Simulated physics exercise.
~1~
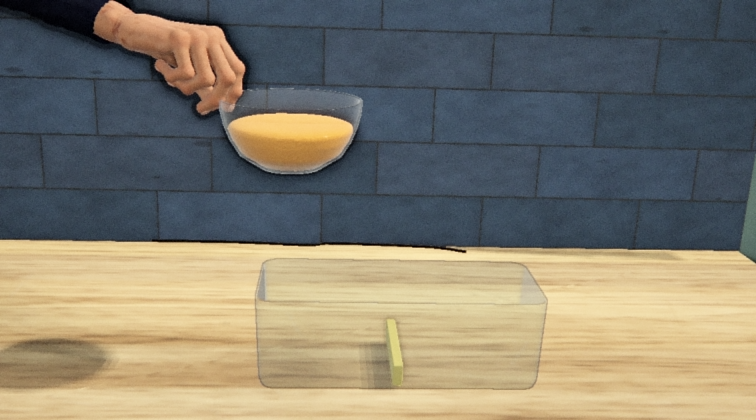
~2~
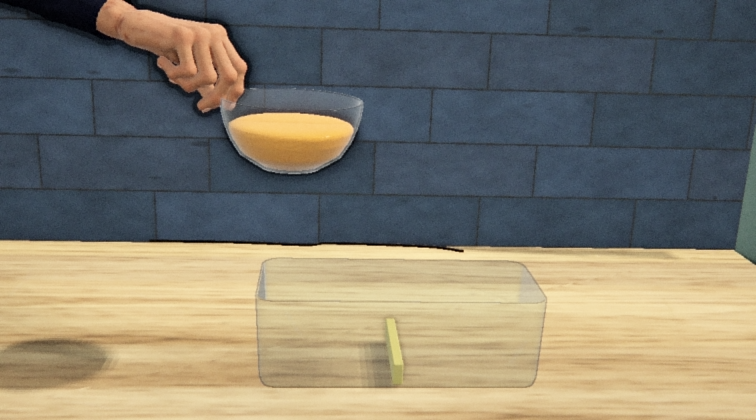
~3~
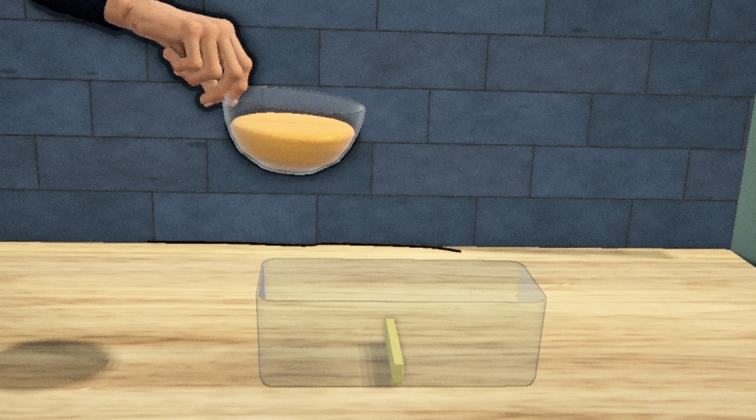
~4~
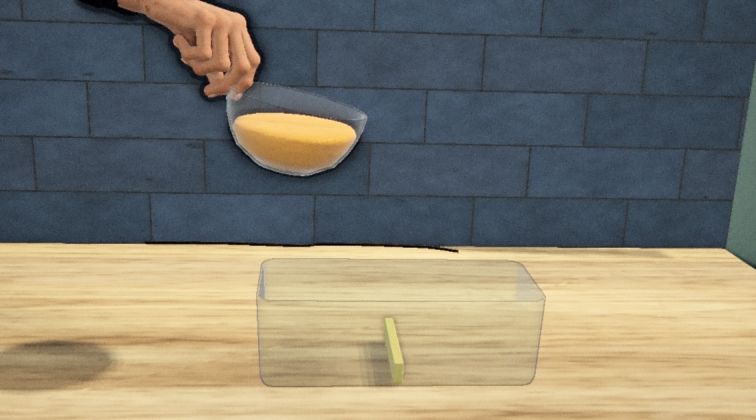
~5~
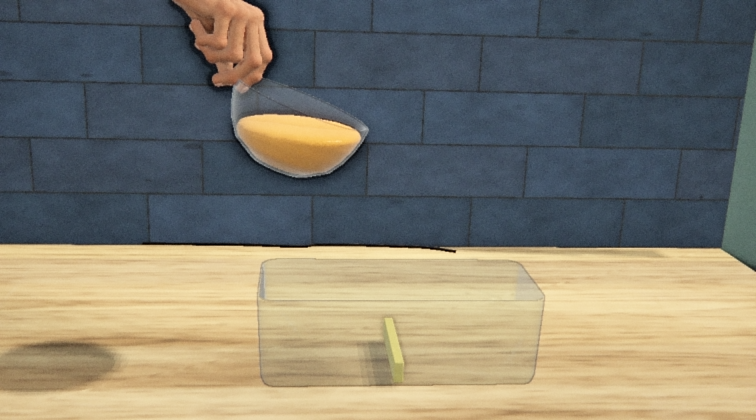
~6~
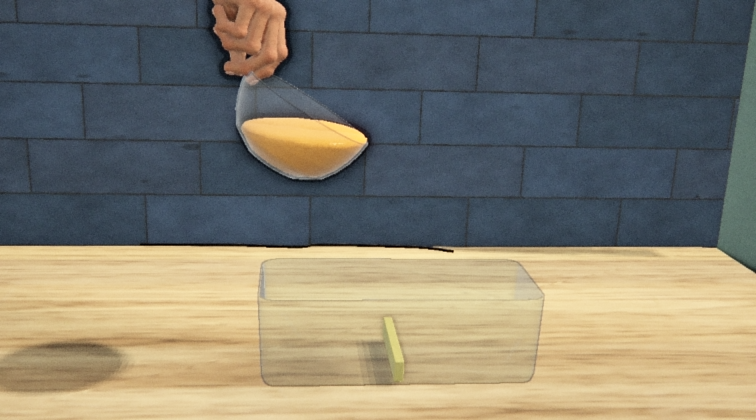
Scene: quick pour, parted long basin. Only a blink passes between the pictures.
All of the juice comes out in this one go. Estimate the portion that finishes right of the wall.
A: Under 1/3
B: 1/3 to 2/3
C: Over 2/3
The answer is B.
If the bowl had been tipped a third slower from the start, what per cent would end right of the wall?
Close to 60 per cent.
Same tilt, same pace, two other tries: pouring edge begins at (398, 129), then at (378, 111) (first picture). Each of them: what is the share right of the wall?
First try: Near 75 percent; second try: Near 65 percent.
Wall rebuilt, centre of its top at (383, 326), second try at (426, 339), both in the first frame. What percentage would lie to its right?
Try 1: Some 65 %; try 2: 15 %.
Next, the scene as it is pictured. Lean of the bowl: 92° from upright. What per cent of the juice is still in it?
It works out to close to 20 percent.
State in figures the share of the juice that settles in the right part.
I'd put it at around 55 %.
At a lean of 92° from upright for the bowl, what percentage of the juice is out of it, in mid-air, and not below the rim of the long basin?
Something like 50 per cent of it.
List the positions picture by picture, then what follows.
In the first frame, tilt 0°; pouring edge (361, 103); surface from (228, 123) to (354, 126); the long basin's rim runs from (260, 280) to (536, 284); the wall's top is at (394, 342).
In the second frame, tilt 1°; pouring edge (362, 104); surface from (228, 122) to (354, 126).
In the third frame, tilt 6°; pouring edge (364, 110); surface from (230, 121) to (355, 128).
In the fourth frame, tilt 12°; pouring edge (365, 118); surface from (233, 120) to (357, 130).
In the fifth frame, tilt 21°; pouring edge (367, 130); surface from (237, 121) to (361, 133).
In the sixth frame, tilt 32°; pouring edge (366, 143); surface from (241, 124) to (367, 135).
A moment on, the bowl is tipped on its side and 20 per cent is still to pour, 3 is left of the wall and 25 right of it.
Next, the bowl is tipped right over and 0 per cent is still to pour, 41 is left of the wall and 53 right of it.
Then the bowl is tipped right over and 0 per cent is still to pour, 42 is left of the wall and 55 right of it.
Later the bowl is tipped right over and 0 per cent is still to pour, 43 is left of the wall and 55 right of it.
At rest 43 per cent lies left of the wall, 55 right of it and 2 outside.
